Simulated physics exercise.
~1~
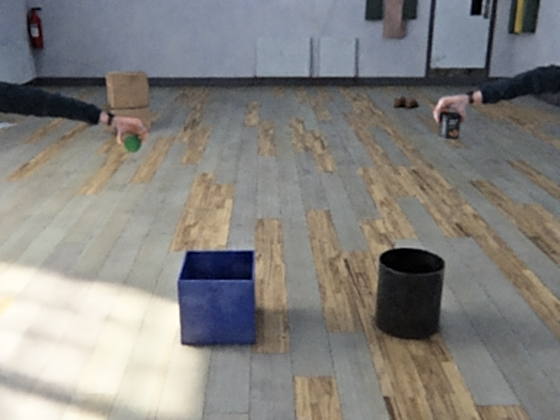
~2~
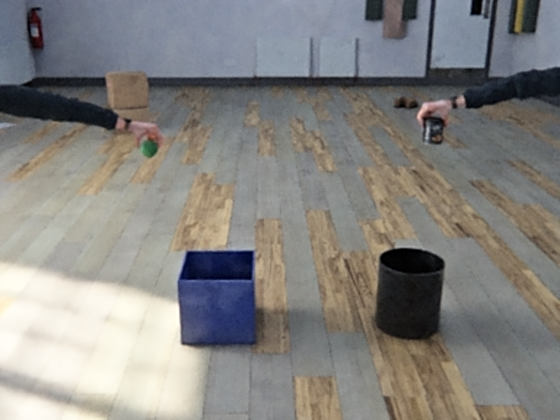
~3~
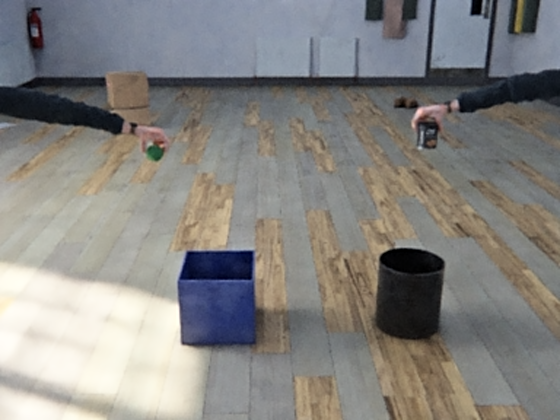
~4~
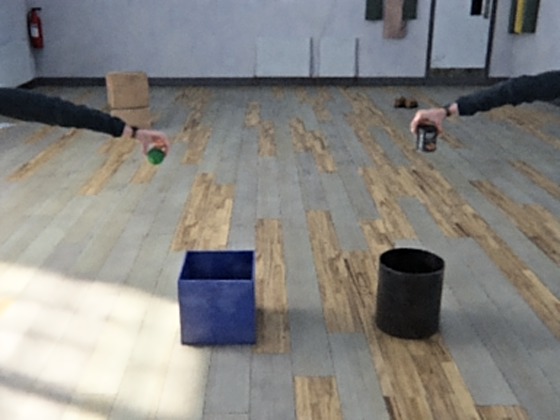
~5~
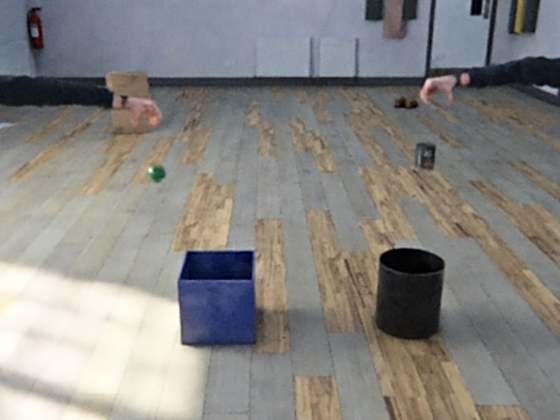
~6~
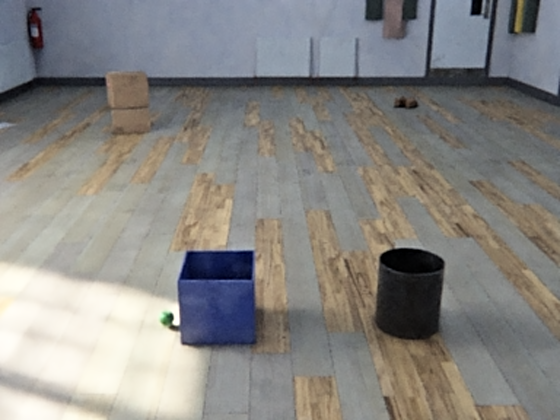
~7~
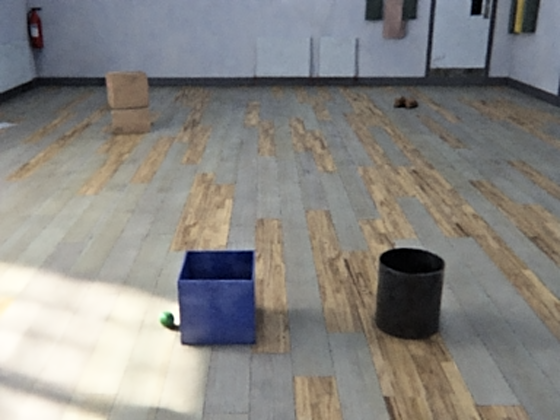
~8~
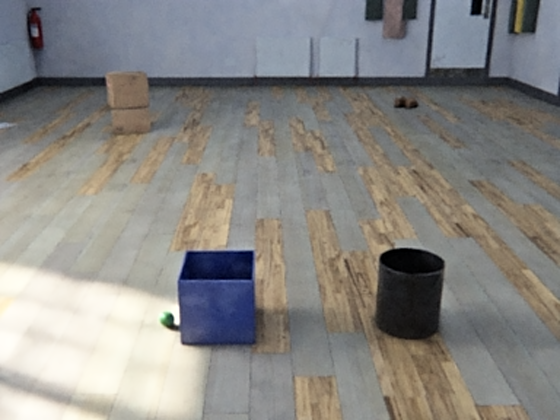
In a wood-floored room, two hands drop a tin into a bin and an apple beside another.
